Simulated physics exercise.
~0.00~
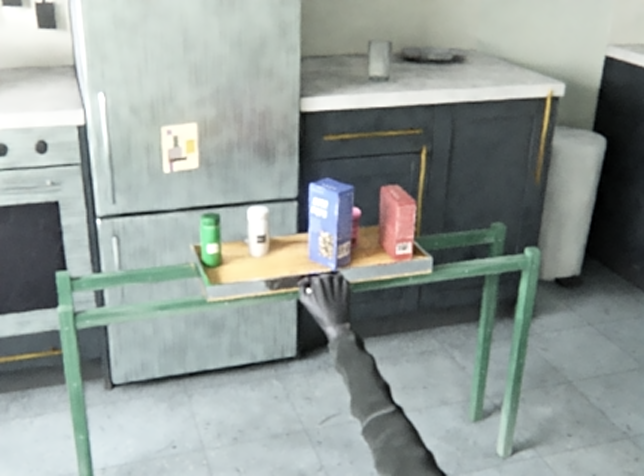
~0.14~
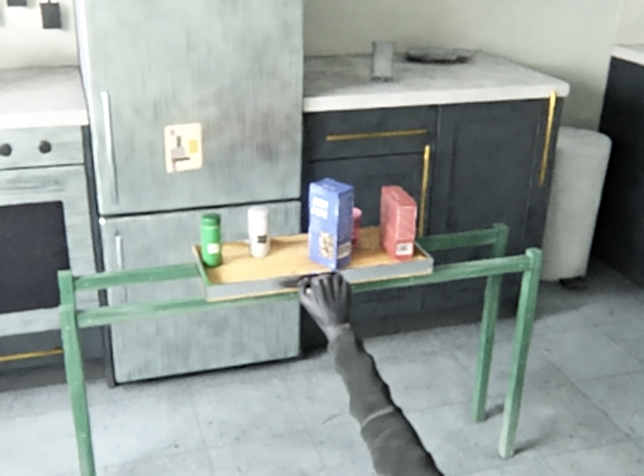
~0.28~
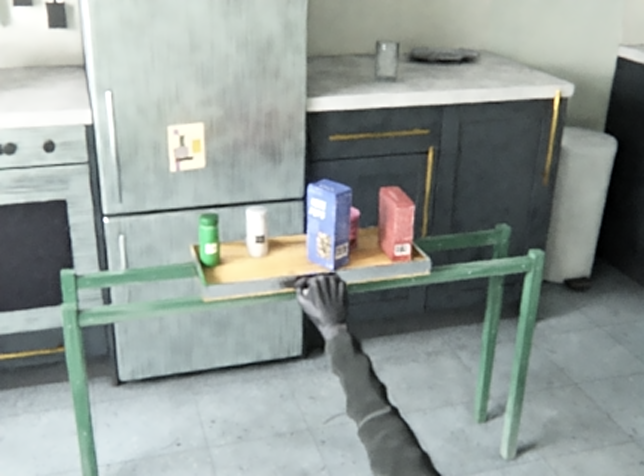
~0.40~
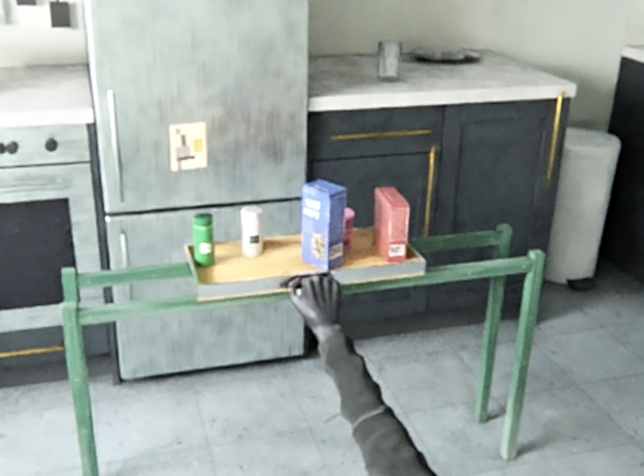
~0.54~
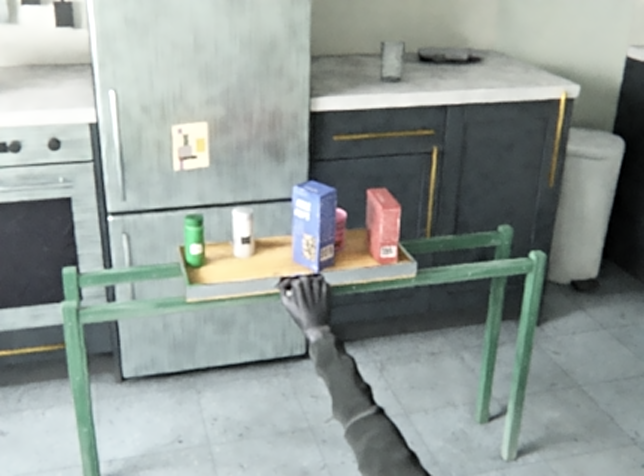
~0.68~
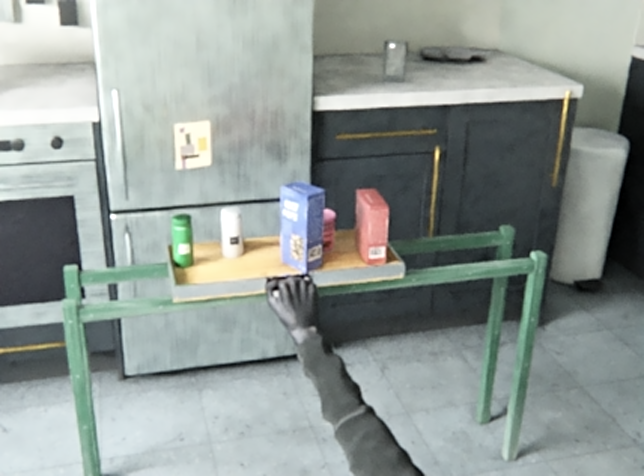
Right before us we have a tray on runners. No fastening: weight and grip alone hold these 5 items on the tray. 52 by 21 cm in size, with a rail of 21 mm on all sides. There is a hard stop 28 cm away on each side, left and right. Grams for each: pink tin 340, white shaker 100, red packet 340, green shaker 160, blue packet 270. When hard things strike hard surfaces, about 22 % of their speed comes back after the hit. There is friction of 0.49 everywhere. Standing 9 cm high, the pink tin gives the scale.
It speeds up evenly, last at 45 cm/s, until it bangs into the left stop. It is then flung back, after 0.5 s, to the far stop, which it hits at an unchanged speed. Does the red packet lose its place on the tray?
No, it keeps it.
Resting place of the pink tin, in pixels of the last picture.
Around (454, 219).
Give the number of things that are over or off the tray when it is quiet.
Total count: 1.
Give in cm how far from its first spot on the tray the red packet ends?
Net shift near 4 cm.
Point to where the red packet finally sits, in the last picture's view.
It comes to a stop close to (490, 216).
After 1.68 s, tray moved 28 cm left; red packet leaning 42° near (266, 235); green shaker leaning 8°; blue packet leaning 4°.
After 4.28 s, tray moved 28 cm right; red packet leaning 40° near (488, 216).
At rest (6.2 s), tipped over on the tray, red packet; the other 4 in place, give or take 5 cm. In the last view, red packet near (490, 216).
